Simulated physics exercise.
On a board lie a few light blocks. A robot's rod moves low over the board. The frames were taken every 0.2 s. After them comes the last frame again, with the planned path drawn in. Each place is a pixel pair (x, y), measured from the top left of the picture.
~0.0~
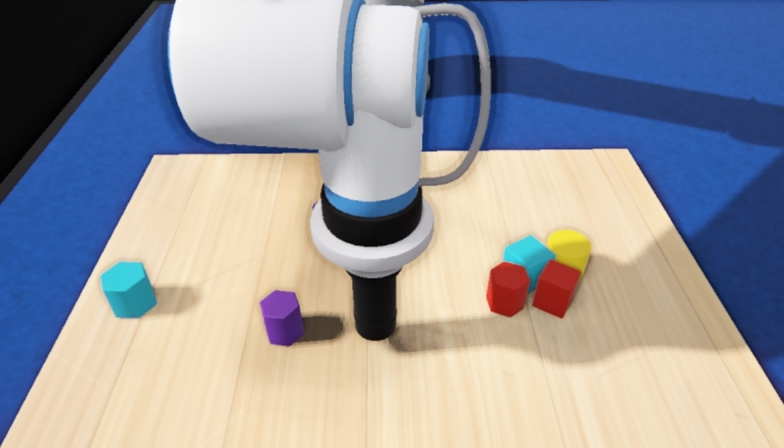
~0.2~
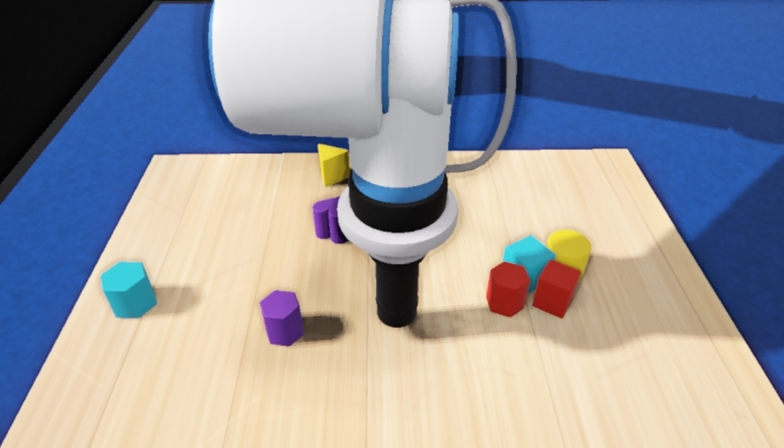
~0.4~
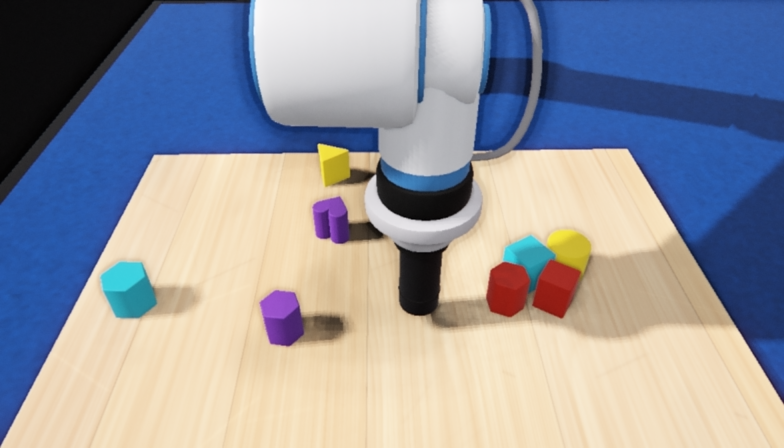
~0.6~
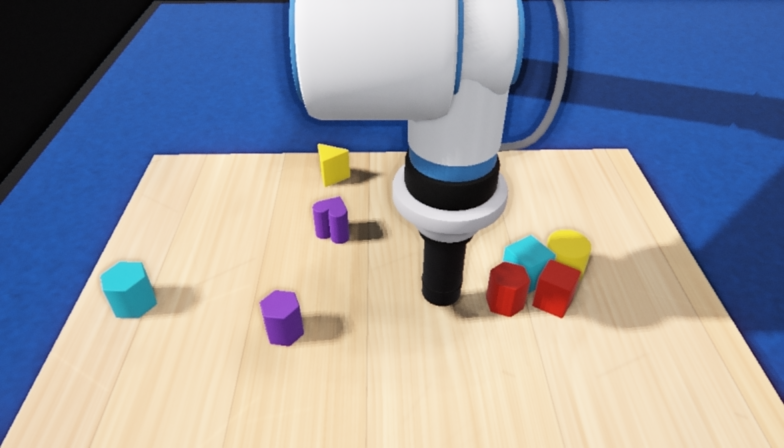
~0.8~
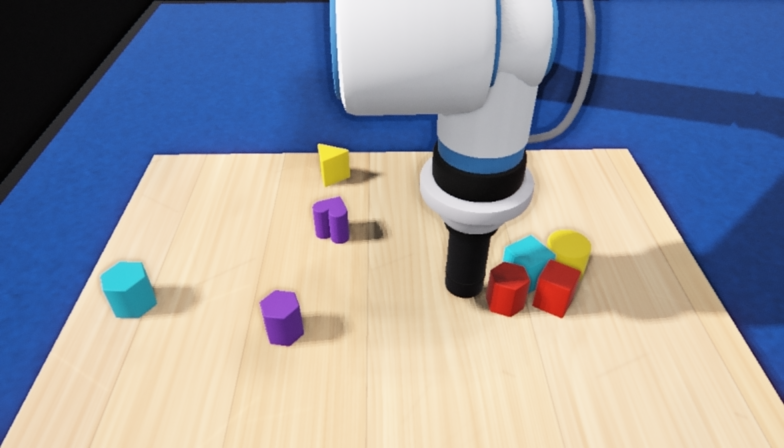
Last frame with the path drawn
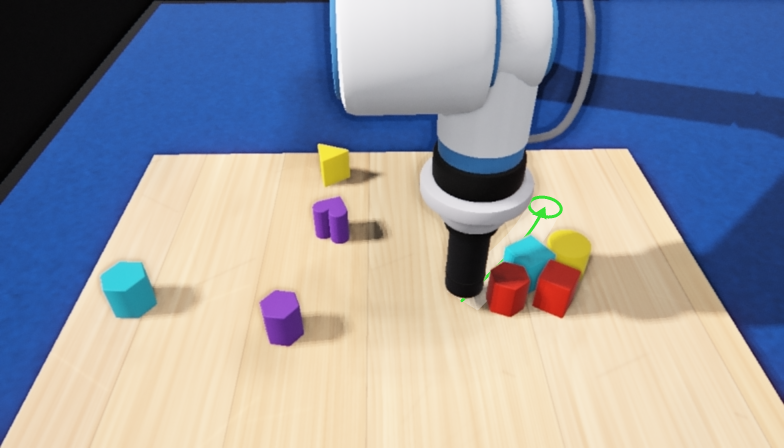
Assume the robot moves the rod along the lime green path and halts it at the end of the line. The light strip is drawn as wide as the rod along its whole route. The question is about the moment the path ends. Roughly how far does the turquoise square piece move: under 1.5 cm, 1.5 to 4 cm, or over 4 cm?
The move is medium, 1.5 to 4 cm.
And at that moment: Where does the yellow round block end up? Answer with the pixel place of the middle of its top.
It comes to (594, 244).
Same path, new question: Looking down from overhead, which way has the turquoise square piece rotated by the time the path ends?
Bird's-eye view: Clockwise.
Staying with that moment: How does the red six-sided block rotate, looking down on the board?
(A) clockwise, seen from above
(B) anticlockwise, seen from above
Choice A: Clockwise, seen from above.
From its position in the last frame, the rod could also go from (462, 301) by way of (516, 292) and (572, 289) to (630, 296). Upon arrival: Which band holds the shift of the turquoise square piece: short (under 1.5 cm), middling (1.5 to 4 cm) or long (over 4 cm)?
Long, over 4 cm.
The line goes from (462, 301) over (512, 252) to (545, 207).
On the path given first. One third of the way, rod (500, 252); red six-sided block (517, 273), turned 35° clockwise; turquoise square piece (543, 247), turned 25° clockwise; yellow round block (580, 242).
Two thirds of the way, rod (530, 221); red six-sided block (517, 273), turned 35° clockwise; turquoise square piece (548, 242), turned 70° clockwise; yellow round block (594, 244).
At the end, rod (548, 192); red six-sided block (517, 273), turned 35° clockwise; turquoise square piece (548, 242), turned 70° clockwise; red square piece unmoved; yellow round block (594, 244).
